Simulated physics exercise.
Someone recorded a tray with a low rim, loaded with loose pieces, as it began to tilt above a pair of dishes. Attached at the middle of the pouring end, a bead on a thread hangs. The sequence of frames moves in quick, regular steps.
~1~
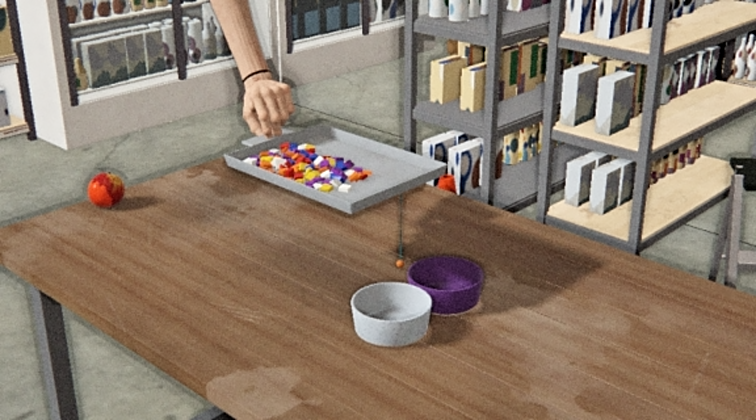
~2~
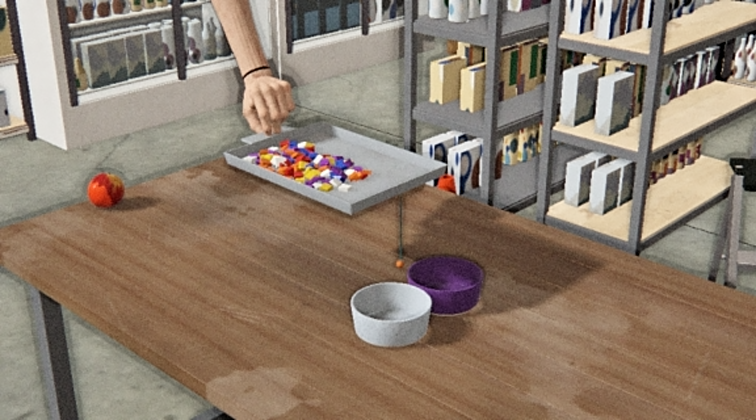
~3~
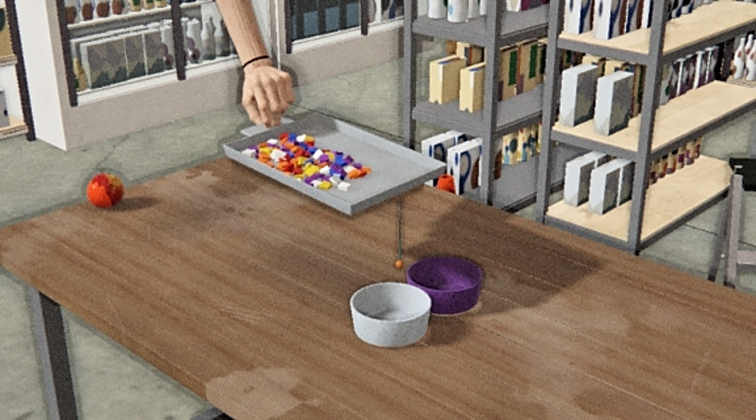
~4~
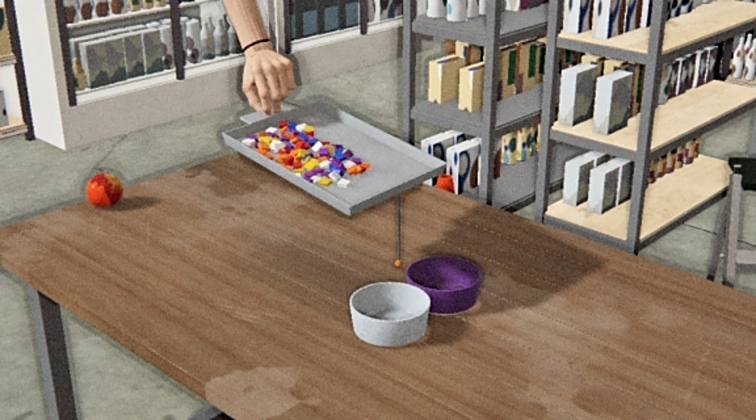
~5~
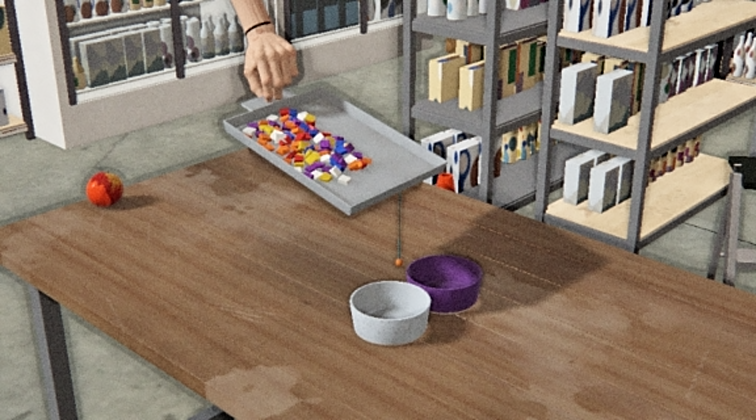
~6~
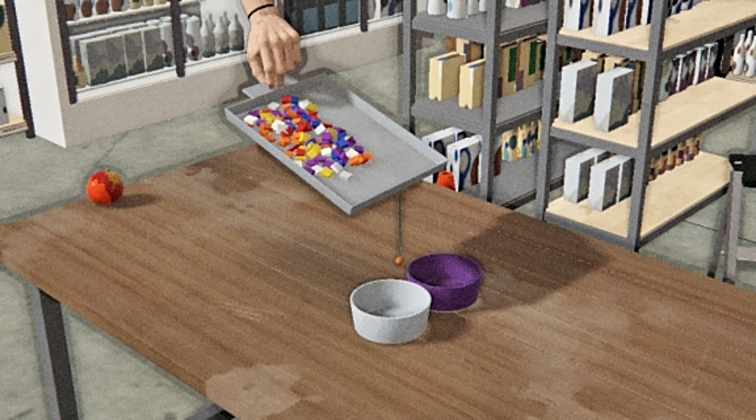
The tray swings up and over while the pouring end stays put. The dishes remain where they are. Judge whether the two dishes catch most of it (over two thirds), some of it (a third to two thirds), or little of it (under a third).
They catch most of it.
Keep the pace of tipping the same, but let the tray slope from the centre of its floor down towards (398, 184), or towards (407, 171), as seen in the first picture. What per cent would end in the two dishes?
Shares: About 80 in a hundred, then about 20 in a hundred.
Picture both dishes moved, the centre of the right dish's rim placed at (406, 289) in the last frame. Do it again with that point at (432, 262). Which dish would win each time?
The one on the right side, and then the one on the left side.
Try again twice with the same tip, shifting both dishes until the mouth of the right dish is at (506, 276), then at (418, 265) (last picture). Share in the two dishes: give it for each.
Roughly 10% first, roughly 60% second.
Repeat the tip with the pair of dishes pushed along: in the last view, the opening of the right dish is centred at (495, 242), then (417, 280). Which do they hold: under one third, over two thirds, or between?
Two tries, in turn: Less than a third and more than two thirds.
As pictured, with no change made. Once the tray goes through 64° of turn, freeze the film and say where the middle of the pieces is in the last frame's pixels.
Near (373, 189).
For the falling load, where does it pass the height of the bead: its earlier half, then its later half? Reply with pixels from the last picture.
Near (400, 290) to start, and near (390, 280) afterwards.
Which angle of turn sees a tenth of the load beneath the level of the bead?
It has tipped about 75 degrees.
Just after the last frame, tray tipped steeply; the larger part on the tray; about a tenth in the air.
A moment on, tray tipped past a quarter turn; roughly a third on the tray; roughly a third in the left dish; about a tenth in the right dish; about a tenth outside both; about a tenth in the air.
Further on, tray tipped past a quarter turn; roughly two thirds in the left dish; roughly a quarter in the right dish; about a tenth outside both.
When it is over, tray tipped past a quarter turn; roughly two thirds in the left dish; roughly a quarter in the right dish; about a tenth outside both.
